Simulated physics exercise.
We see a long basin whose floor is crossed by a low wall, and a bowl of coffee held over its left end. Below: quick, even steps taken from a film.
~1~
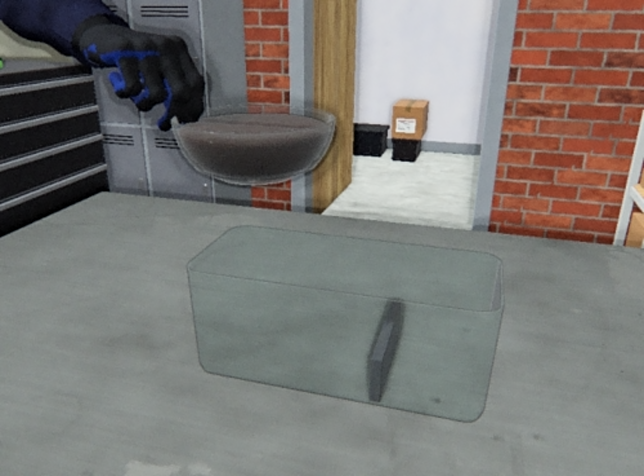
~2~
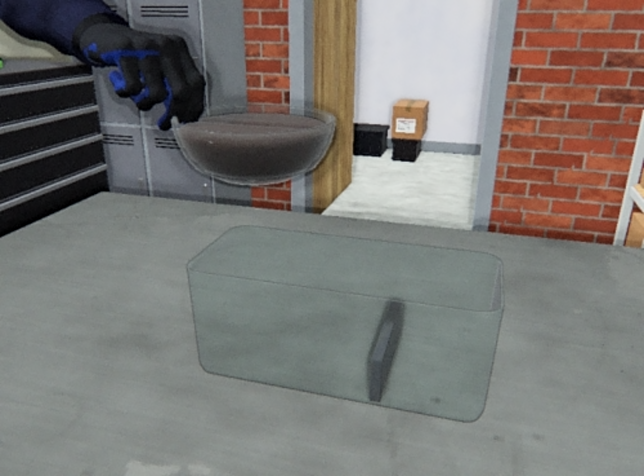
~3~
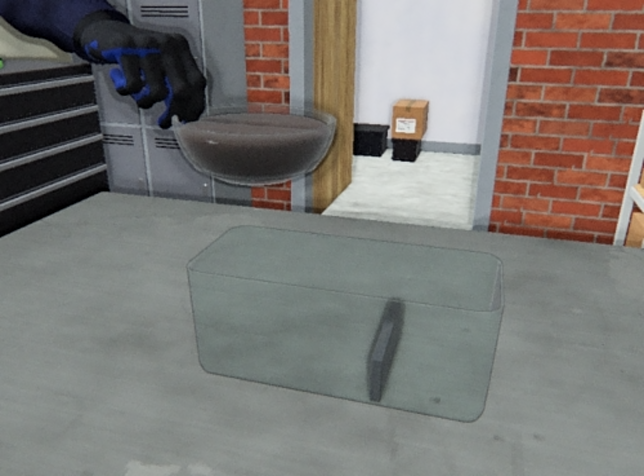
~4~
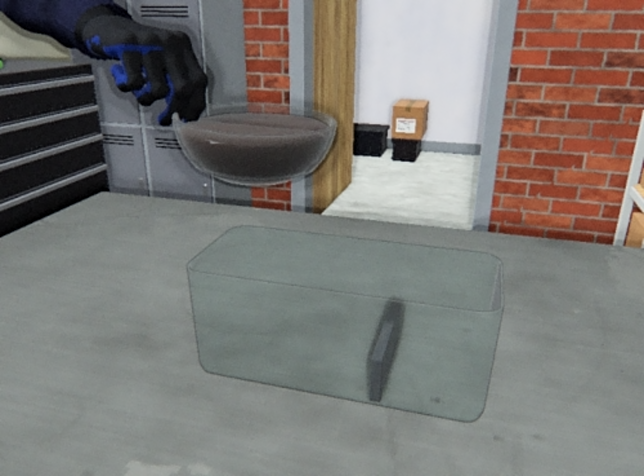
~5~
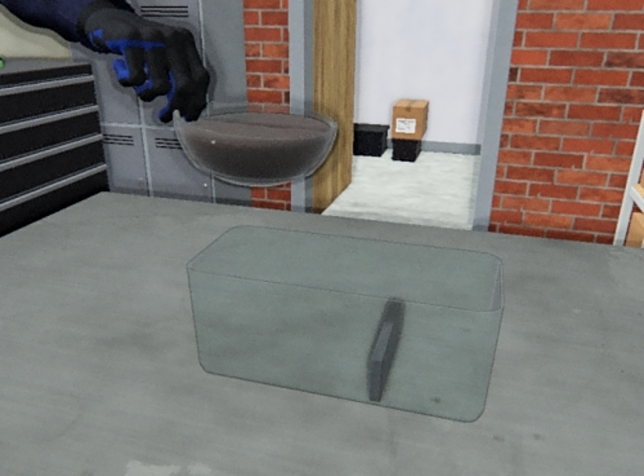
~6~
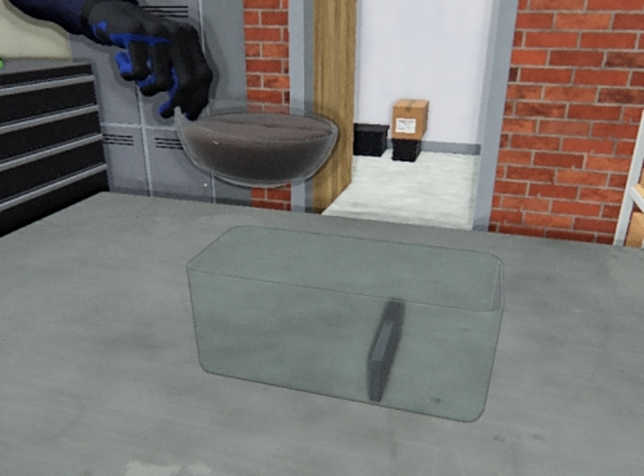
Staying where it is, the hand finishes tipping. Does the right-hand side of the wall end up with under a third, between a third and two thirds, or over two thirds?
It ends up with between a third and two thirds.
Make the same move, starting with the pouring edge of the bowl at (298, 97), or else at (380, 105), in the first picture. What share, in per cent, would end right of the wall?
It comes to 10 % the first time and 85 % the second.
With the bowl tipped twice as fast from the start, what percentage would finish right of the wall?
About 35 per cent.
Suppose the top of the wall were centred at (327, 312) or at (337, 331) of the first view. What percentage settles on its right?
95 % then 90 %, approximately.
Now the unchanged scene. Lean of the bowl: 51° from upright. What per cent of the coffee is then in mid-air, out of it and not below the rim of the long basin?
I'd put it near 30 per cent.
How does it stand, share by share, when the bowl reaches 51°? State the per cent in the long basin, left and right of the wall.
On the left 10 %, on the right 15 %.
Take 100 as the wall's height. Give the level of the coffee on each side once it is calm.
Left near 30; right near 50.
A moment on, the bowl is tipped part way and 42 per cent is still to pour, 12 is left of the wall and 17 right of it.
Next, the bowl is tipped on its side and 4 per cent is still to pour, 42 is left of the wall and 50 right of it.
Then the bowl is tipped on its side and 0 per cent is still to pour, 49 is left of the wall and 50 right of it.
Later the bowl is tipped on its side and 0 per cent is still to pour, 49 is left of the wall and 50 right of it.
At rest 49 per cent lies left of the wall, 50 right of it and 0 outside.
